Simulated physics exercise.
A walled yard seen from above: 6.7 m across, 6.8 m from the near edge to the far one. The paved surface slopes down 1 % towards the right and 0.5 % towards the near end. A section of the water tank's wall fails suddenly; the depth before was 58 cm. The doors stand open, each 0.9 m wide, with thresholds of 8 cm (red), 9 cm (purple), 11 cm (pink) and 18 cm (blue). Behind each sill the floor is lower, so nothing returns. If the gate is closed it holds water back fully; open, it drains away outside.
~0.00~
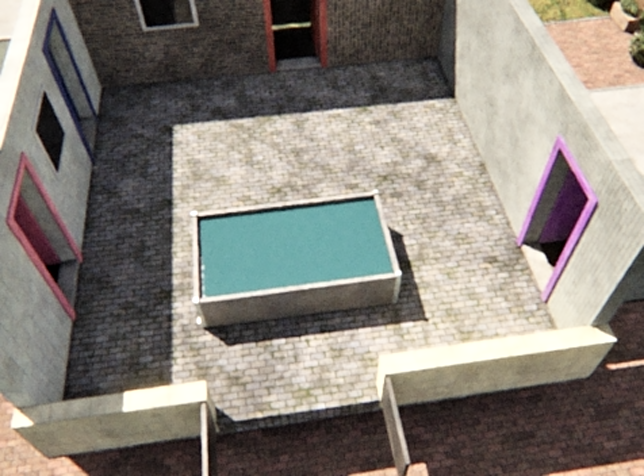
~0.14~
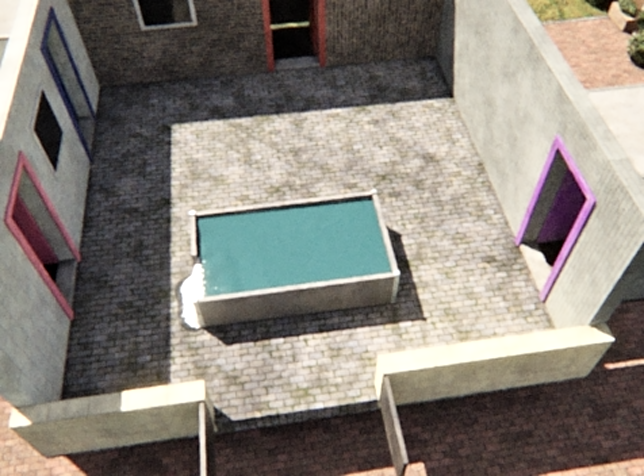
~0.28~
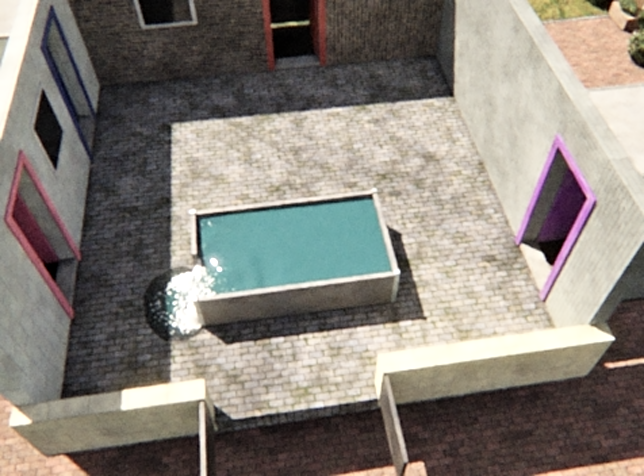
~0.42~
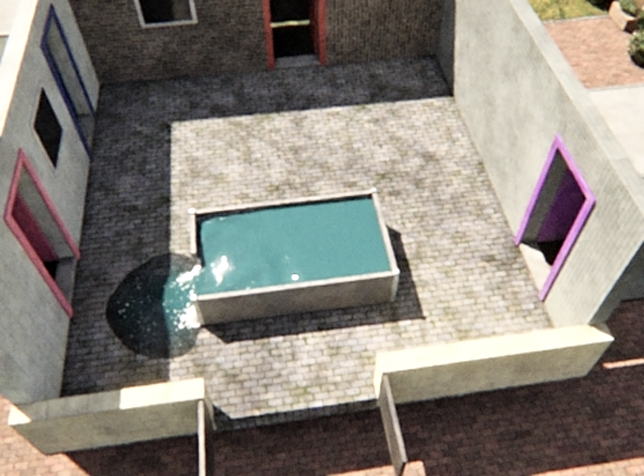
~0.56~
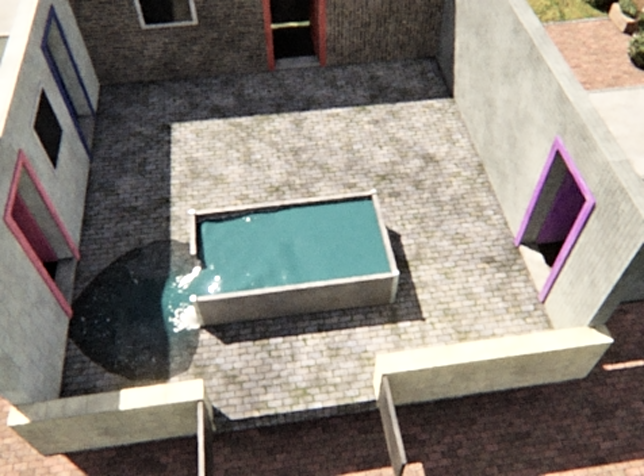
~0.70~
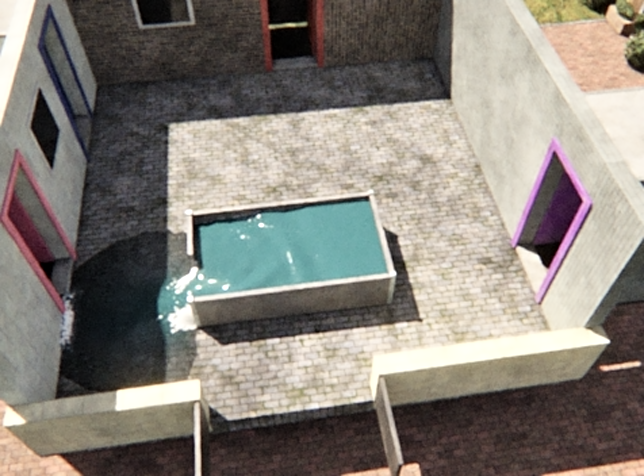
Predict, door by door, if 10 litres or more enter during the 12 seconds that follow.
The water let in: At the red door it does not reach the limit; at the purple door it does not reach the limit; at the pink door it exceeds the limit; at the blue door it keeps below the limit.
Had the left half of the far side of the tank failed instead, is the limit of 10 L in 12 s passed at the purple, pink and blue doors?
Against that limit: Purple under, pink under, blue under.
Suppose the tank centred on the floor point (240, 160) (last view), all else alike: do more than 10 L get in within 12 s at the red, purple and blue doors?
Against that limit: Red not over, purple below, blue under.
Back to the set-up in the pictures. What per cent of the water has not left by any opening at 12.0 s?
About 86 per cent.
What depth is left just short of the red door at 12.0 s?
About 2.5 cm.
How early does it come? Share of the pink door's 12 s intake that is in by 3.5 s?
About 75 per cent.
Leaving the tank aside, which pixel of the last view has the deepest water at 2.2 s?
Near (61, 360).
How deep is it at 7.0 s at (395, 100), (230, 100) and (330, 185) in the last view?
Roughly 0, 4 and 0 cm, in turn.
After 1.4 s water covers 10 % of the floor and is deepest (42 cm) near (53, 425); red door not reached, purple door not reached, pink door 23 cm at the sill, 19 L in, blue door not reached.
After 2.2 s water covers 15 % of the floor and is deepest (33 cm) near (61, 360); red door not reached, purple door not reached, pink door 24 cm at the sill, 63 L in, blue door not reached.
After 3.5 s water covers 35 % of the floor and is deepest (26 cm) near (53, 425); red door not reached, purple door not reached, pink door 20 cm at the sill, 128 L in, blue door 3 cm at the sill, 0 L in.
After 7.0 s water covers 60 % of the floor and is deepest (14 cm) near (53, 425); red door 3 cm at the sill, 0 L in, purple door 7 cm at the sill, 0 L in, pink door 12 cm at the sill, 173 L in, blue door 3 cm at the sill, 0 L in.
After 12.0 s water covers 90 % of the floor and is deepest (10 cm) near (470, 146); red door 3 cm at the sill, 0 L in, purple door 7 cm at the sill, 1 L in, pink door 6 cm at the sill, 175 L in, blue door 2 cm at the sill, 0 L in.
